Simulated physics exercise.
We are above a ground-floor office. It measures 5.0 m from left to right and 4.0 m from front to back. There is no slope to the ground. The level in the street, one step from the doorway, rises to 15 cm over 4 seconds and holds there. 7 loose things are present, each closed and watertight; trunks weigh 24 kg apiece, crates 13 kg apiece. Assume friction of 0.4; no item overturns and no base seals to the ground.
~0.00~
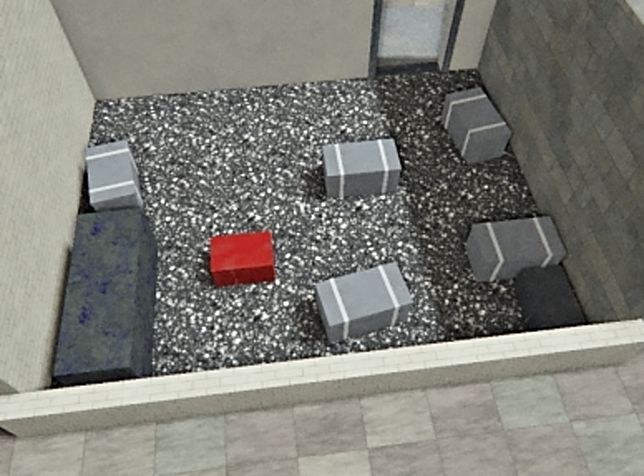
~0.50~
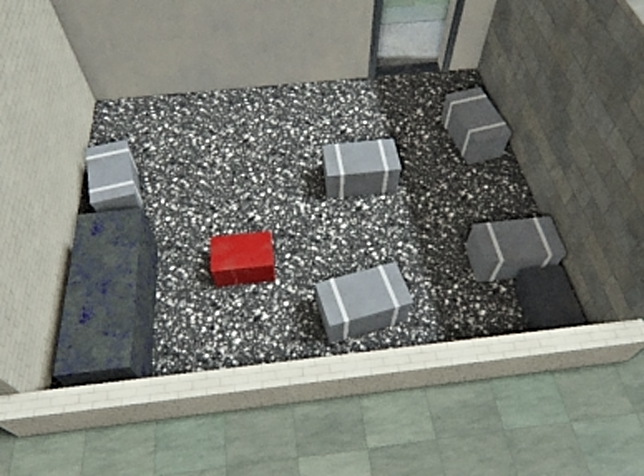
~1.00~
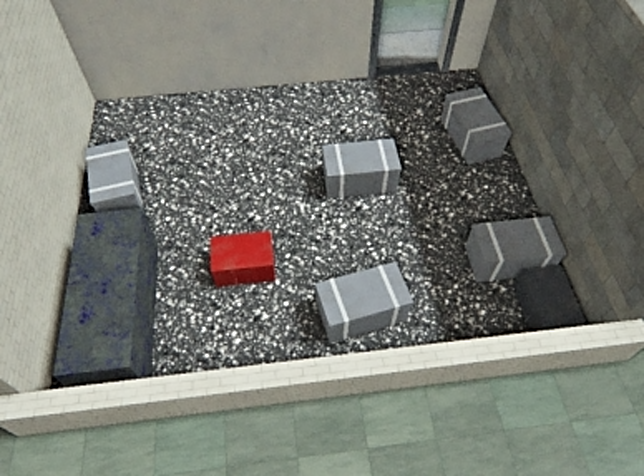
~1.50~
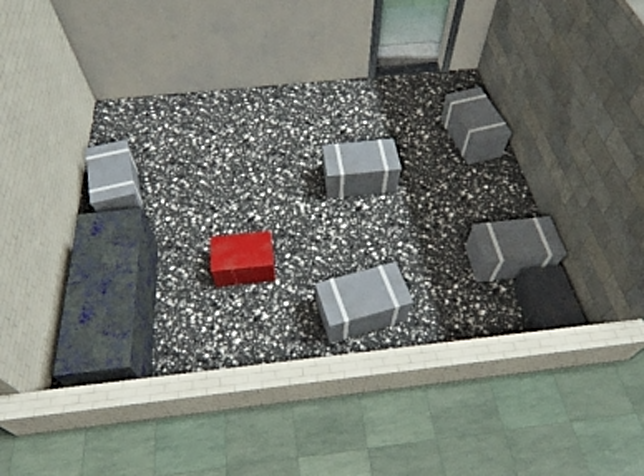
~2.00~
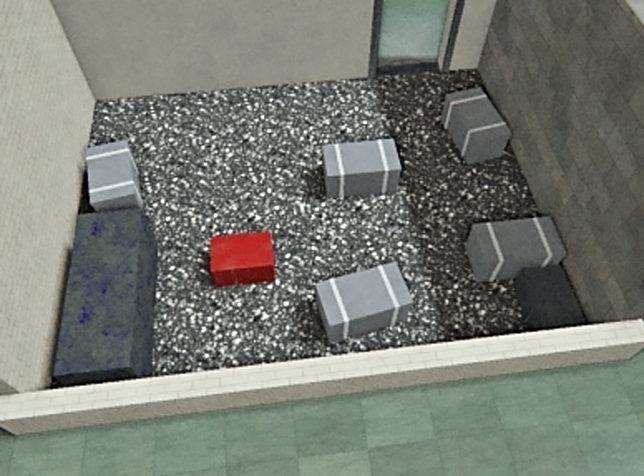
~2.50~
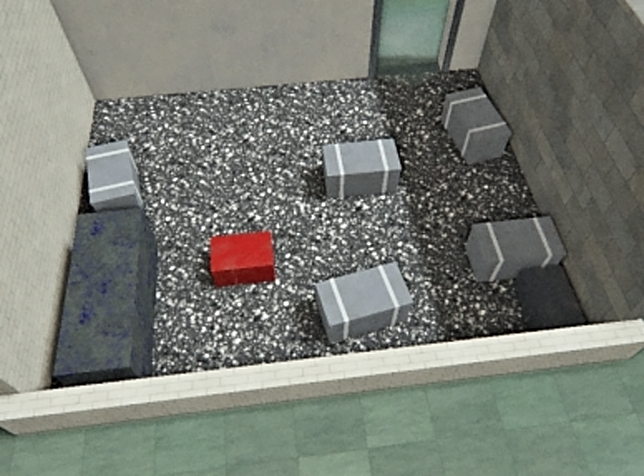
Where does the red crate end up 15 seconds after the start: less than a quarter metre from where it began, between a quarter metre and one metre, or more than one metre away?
My guess: It's basically where it started.
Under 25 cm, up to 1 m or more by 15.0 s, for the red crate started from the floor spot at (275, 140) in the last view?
Well, it sits tight.
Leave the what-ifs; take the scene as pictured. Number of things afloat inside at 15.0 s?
At that point I count 3.
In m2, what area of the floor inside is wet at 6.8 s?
At that time the wet patch spans about 9.0 m2.
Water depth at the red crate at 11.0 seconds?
Close to 2 centimetres.
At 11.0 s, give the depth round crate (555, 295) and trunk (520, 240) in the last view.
Close to 7 and 6 centimetres.
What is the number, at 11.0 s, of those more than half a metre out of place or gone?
The answer is 1.
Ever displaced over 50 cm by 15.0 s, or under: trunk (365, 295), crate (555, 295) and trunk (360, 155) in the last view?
Taking them in order: Smaller; greater; smaller.
After 3.5 s the red crate is near (241, 251), 0.0 m from its start, aground; 0 afloat.
After 6.8 s the red crate is near (241, 251), 0.0 m from its start, aground; 0 afloat.
After 11.0 s the red crate is near (241, 251), 0.0 m from its start, aground; 2 afloat.
After 15.0 s the red crate is near (230, 246), 0.1 m from its start, aground; 3 afloat.
